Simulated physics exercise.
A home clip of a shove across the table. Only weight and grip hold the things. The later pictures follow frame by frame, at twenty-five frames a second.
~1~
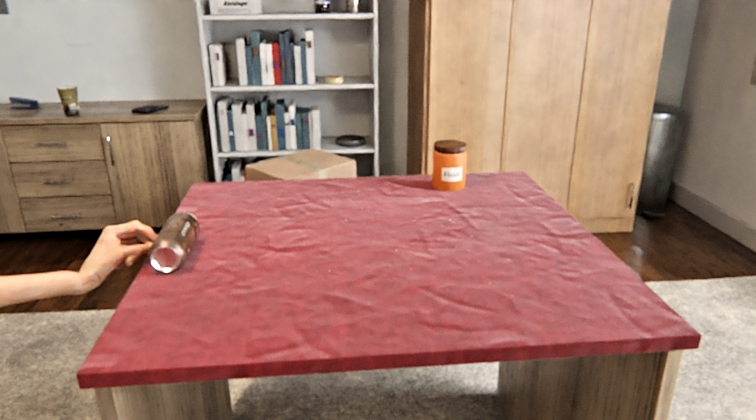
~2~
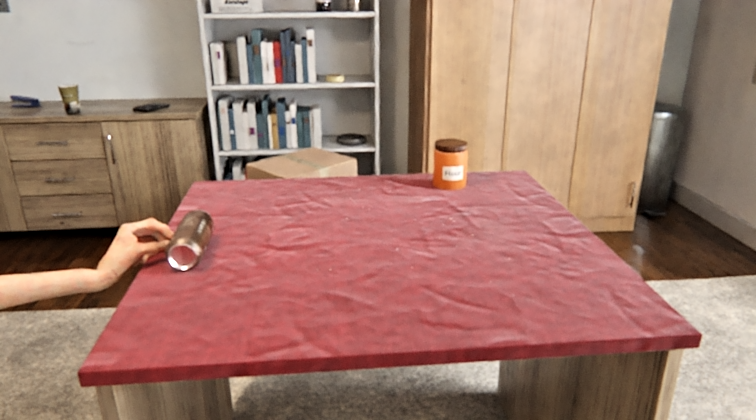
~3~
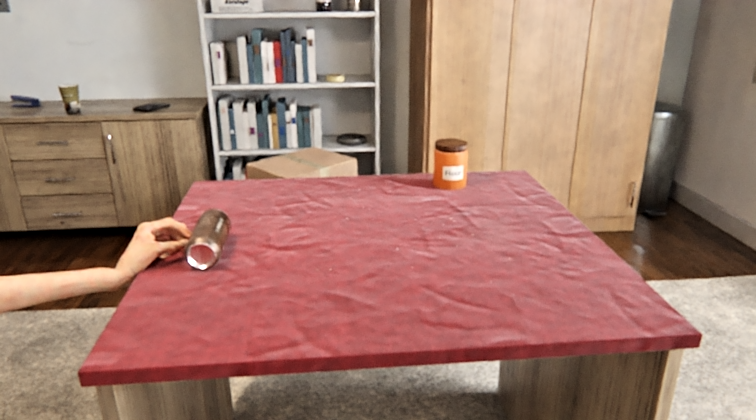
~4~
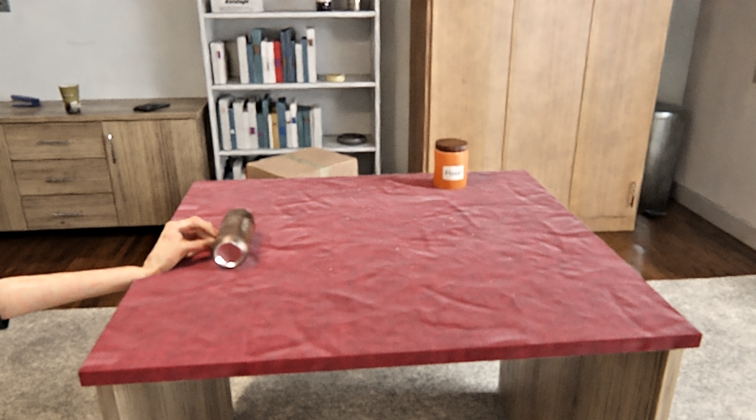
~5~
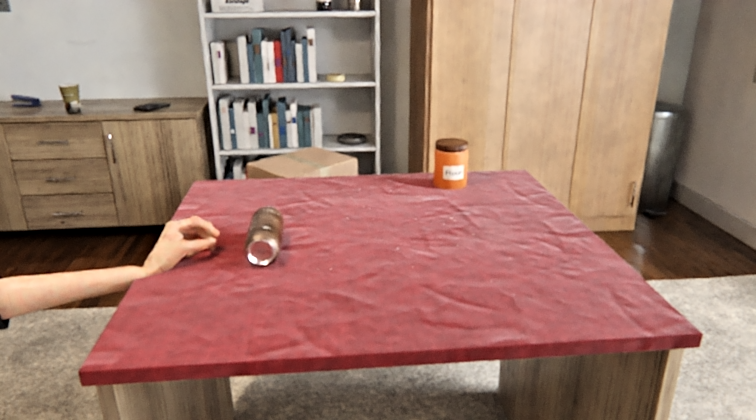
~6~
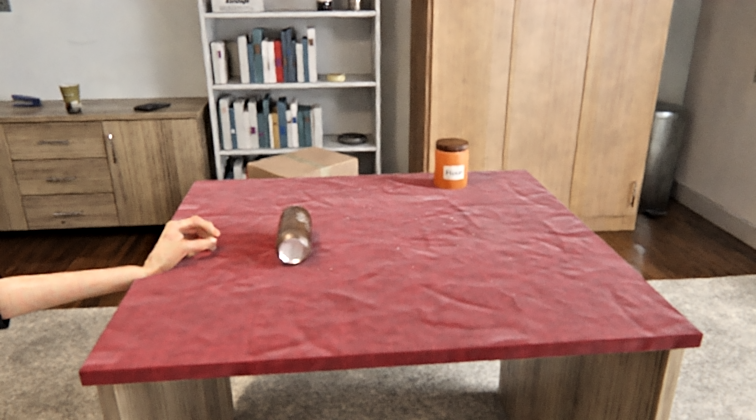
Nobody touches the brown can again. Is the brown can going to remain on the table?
The brown can falls off the table.
Then, 0.30 s past the last view, brown can displaced well along near (492, 225).
Then, 0.70 s past the last view, brown can now off the table.
Finally, off the table, brown can.
